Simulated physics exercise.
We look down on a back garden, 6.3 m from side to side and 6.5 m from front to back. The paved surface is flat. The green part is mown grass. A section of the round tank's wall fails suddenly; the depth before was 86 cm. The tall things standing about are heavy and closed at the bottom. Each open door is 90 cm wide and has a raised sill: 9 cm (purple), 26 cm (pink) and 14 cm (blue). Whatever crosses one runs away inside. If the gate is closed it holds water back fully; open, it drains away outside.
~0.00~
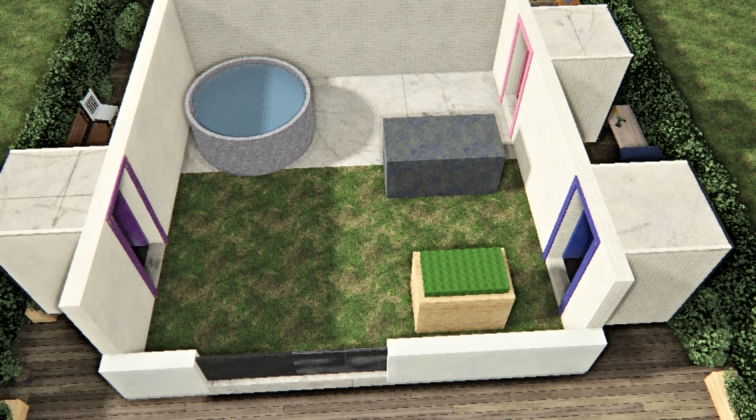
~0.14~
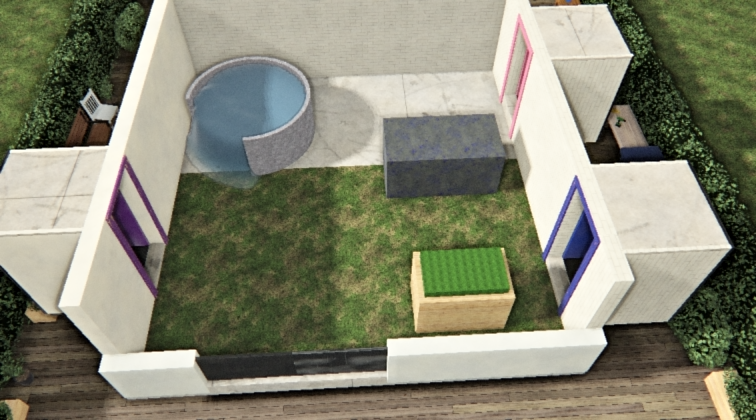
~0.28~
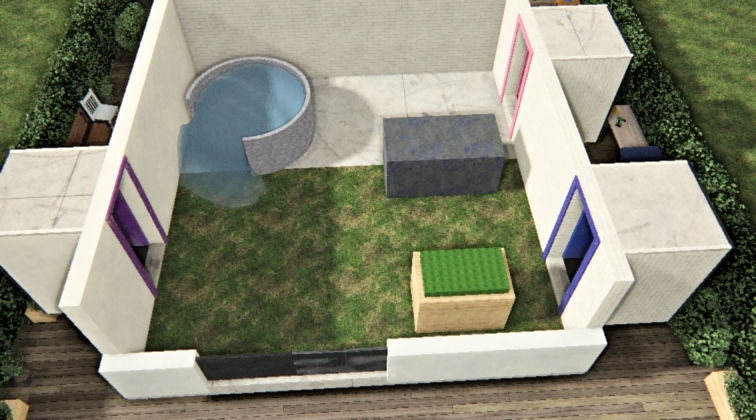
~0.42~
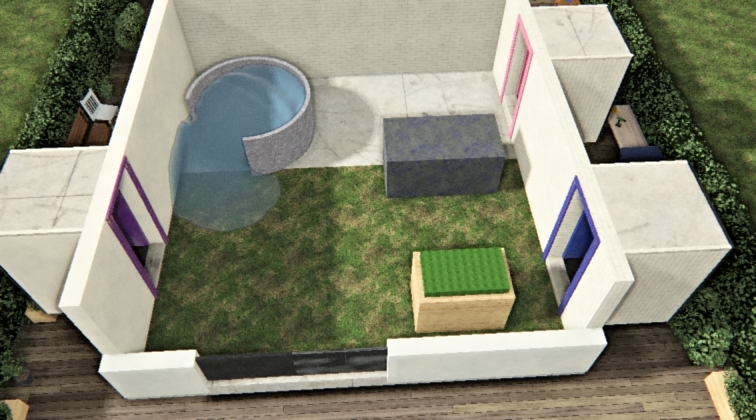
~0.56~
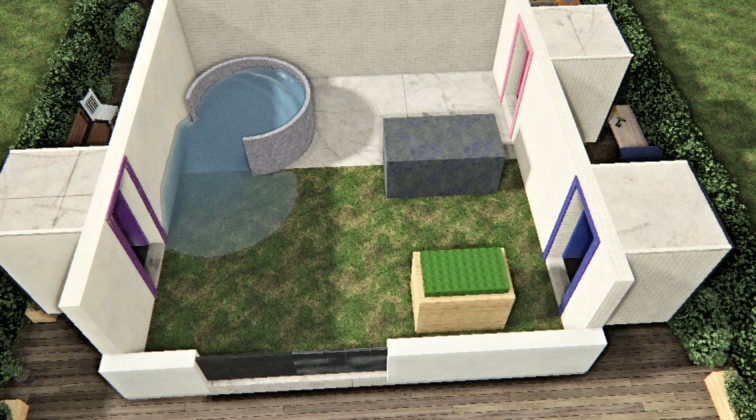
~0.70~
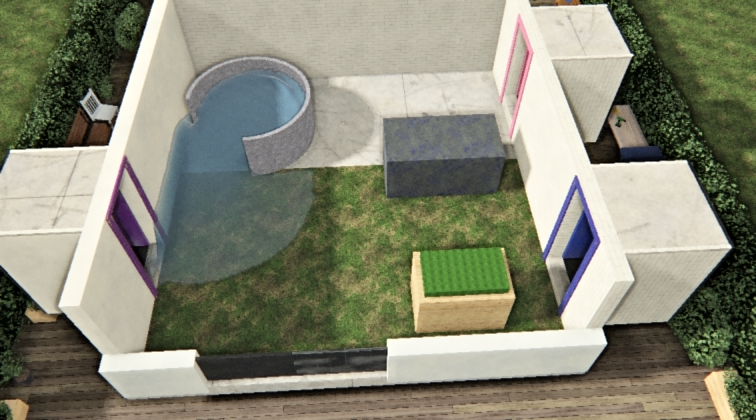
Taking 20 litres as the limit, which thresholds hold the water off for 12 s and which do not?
Door by door: At the purple door it passes the limit; at the pink door it does not reach the limit; at the blue door it does not reach the limit.
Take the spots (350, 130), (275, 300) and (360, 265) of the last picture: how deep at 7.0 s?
Roughly 5, 12 and 11 cm, in turn.
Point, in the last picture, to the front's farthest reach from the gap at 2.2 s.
At about (351, 362).
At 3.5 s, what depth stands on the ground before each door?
Depths in cm: Purple 11, pink 0, blue 0.
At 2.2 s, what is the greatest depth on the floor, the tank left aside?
About 43 cm.
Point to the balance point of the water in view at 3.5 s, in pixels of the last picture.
Around (265, 222).
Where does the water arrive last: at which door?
It is the pink one.
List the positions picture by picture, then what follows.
Still water, 86 cm deep, in the round tank at (249, 99), in the first picture.
The front is at (254, 182), 1.0 m from the gap at (209, 150); 0.4 m2 of floor is under water; 86 cm left at the back of the round tank, in the second picture.
Water pours out at (210, 153) and has run 1.3 m, to (249, 202); deepest outside 50 cm, 86 cm at the round tank's back, in the third picture.
The front is at (195, 103), 1.8 m from the gap at (211, 155); 2.5 m2 of floor is under water; 84 cm left at the back of the round tank, in the fourth picture.
The front is at (199, 82), 2.4 m from the gap at (211, 155); 4.1 m2 of floor is under water; 71 cm left at the back of the round tank, in the fifth picture.
The front is at (159, 281), 2.6 m from the gap at (211, 155); 5.6 m2 of floor is under water; 65 cm left at the back of the round tank, in the sixth picture.
After 1.4 s water covers 25 % of the floor and is deepest (54 cm) near (184, 156); purple door 19 cm at the sill, 18 L in, pink door not reached, blue door not reached.
After 2.2 s water covers 35 % of the floor and is deepest (43 cm) near (141, 374); purple door 16 cm at the sill, 41 L in, pink door not reached, blue door not reached.
After 3.5 s water covers 60 % of the floor and is deepest (30 cm) near (409, 326); purple door 11 cm at the sill, 56 L in, pink door not reached, blue door not reached.
After 7.0 s water covers 100 % of the floor and is deepest (14 cm) near (532, 259); purple door 11 cm at the sill, 93 L in, pink door 3 cm at the sill, 0 L in, blue door 7 cm at the sill, 0 L in.
After 12.0 s water covers 100 % of the floor and is deepest (11 cm) near (351, 362); purple door 7 cm at the sill, 96 L in, pink door 9 cm at the sill, 0 L in, blue door 10 cm at the sill, 0 L in.
